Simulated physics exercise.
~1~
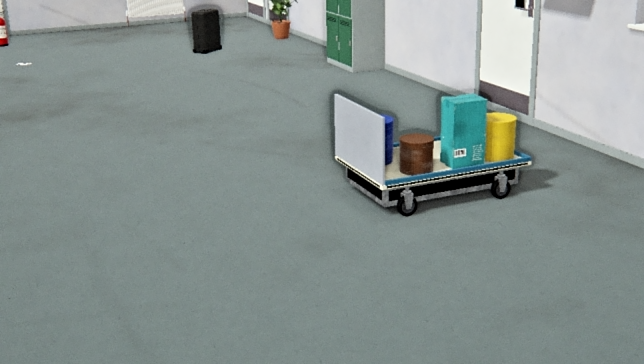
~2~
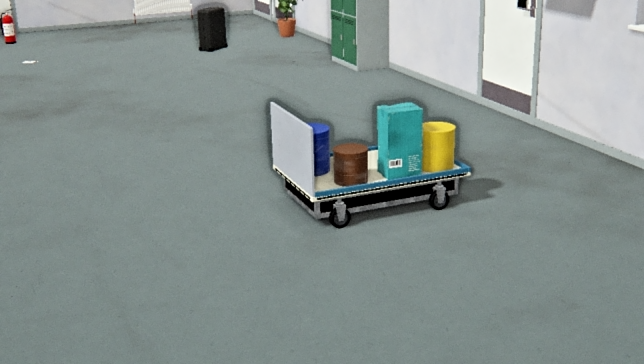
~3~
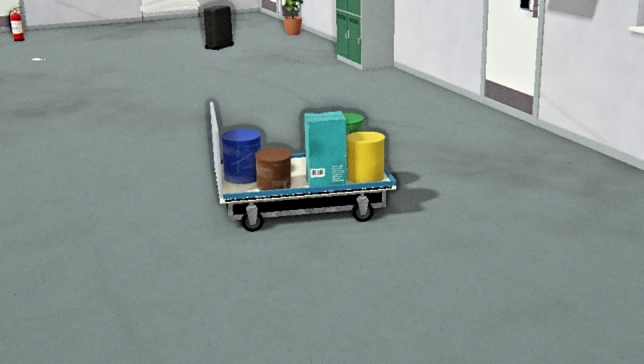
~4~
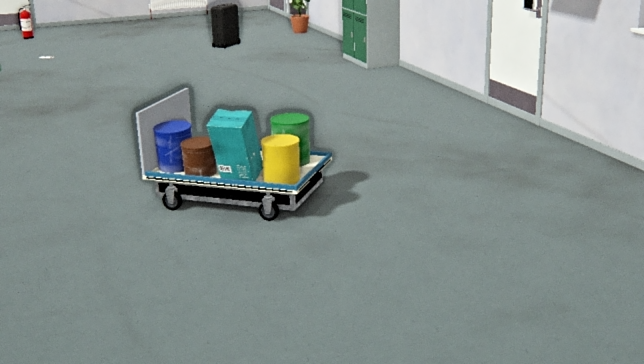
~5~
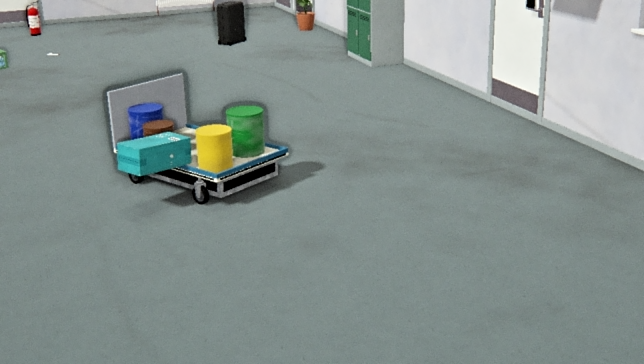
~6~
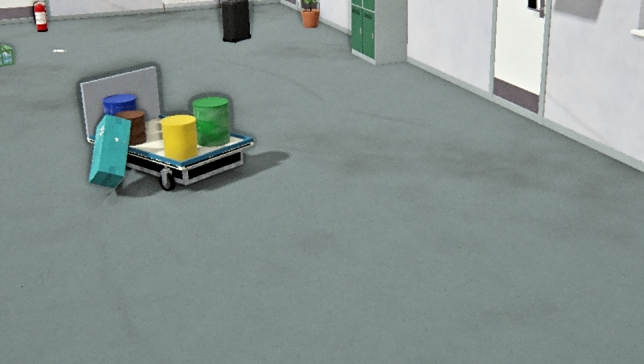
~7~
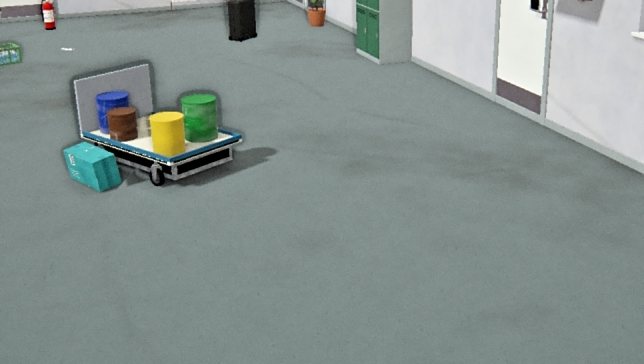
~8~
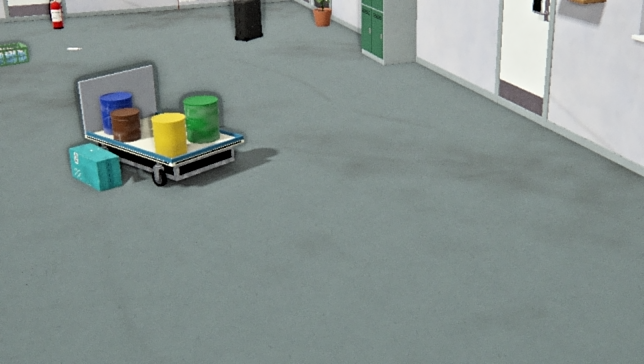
At the start, a flat cart with a tall grey board at its leading end rolls left across a grey floor, carrying a turquoise box and several coloured pails. It swings round as it travels, bringing the green pail into view behind the yellow one. Partway through the turn, the turquoise box leans, then tips over the near side of the deck. It tumbles down to the floor beside the cart as the cart slows. Finally the cart stands still at the left, its blue, brown, yellow and green pails upright aboard, with the box lying on its side next to it.
